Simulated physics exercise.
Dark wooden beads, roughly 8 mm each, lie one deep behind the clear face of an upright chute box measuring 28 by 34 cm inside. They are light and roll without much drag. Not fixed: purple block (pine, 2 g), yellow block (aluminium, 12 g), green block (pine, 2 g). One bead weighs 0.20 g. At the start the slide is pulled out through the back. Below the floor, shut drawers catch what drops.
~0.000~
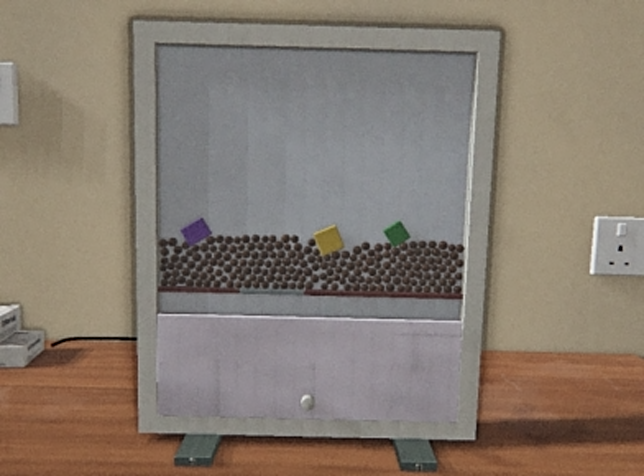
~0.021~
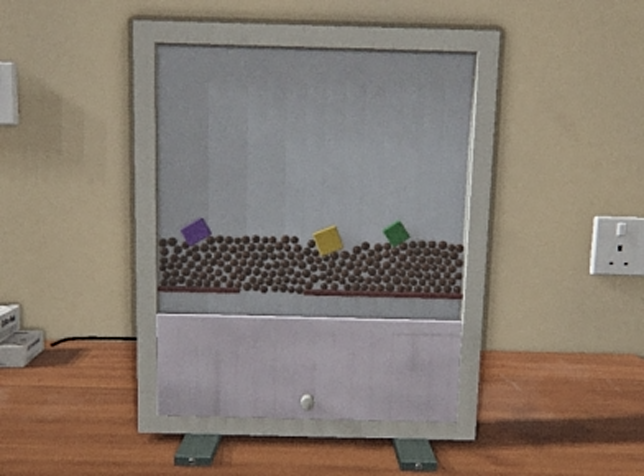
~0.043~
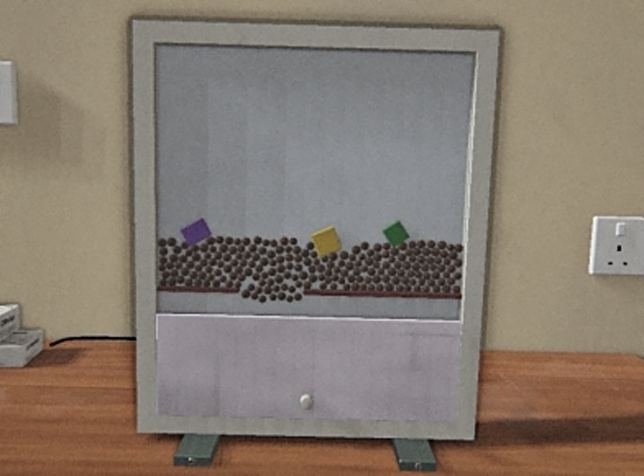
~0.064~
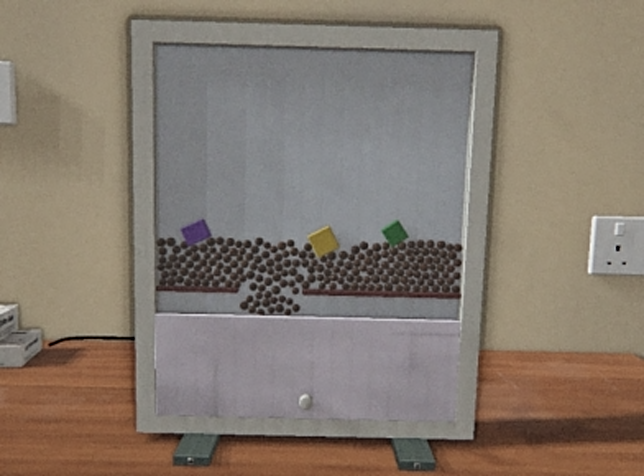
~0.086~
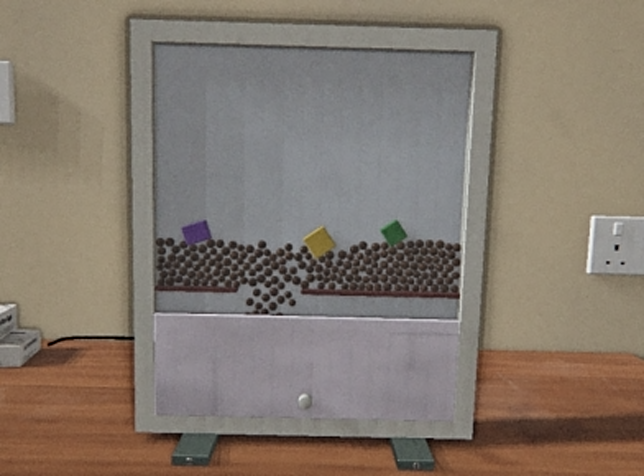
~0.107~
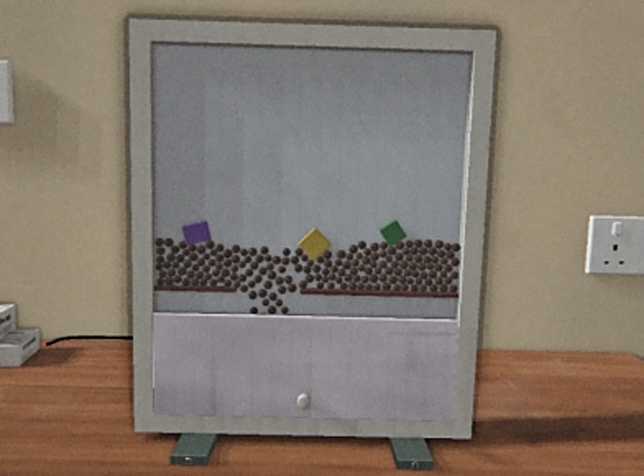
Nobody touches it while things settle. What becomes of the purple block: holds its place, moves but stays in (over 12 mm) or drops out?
Purple block drops out.
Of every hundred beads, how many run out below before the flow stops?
Some 40 per cent.
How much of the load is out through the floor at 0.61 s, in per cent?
About 40 per cent.
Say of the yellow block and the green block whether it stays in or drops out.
Yellow block out, green block in.
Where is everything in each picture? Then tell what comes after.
In the first frame, about 210 beads; load centre (316, 267); purple block (196, 232) tilted 32°; yellow block (329, 241) tilted 23°; green block (397, 234) tilted 34°; slide (235, 290) to (309, 292).
In the second frame, load centre (314, 268); 0 out.
In the third frame, load centre (312, 269); 7 out.
In the fourth frame, load centre (311, 270); 15 out.
In the fifth frame, load centre (310, 269); 24 out.
In the sixth frame, load centre (317, 269); 29 out; purple block (197, 233) tilted 15°; yellow block (315, 244) tilted 46°; green block (393, 233) tilted 34°.
By 0.26 s, 35 % are out; purple block moved 2.5 cm tilted 31°; yellow block below the floor; green block moved 0.3 cm tilted 33°.
By 0.61 s, 40 % are out; purple block below the floor; yellow block below the floor; green block moved 0.3 cm tilted 32°.
By 1.31 s, 40 % are out; purple block below the floor; yellow block below the floor; green block moved 0.3 cm tilted 32°.
At rest by 1.5 s, 40 % are out; purple block below the floor; yellow block below the floor; green block moved 0.3 cm tilted 32°.
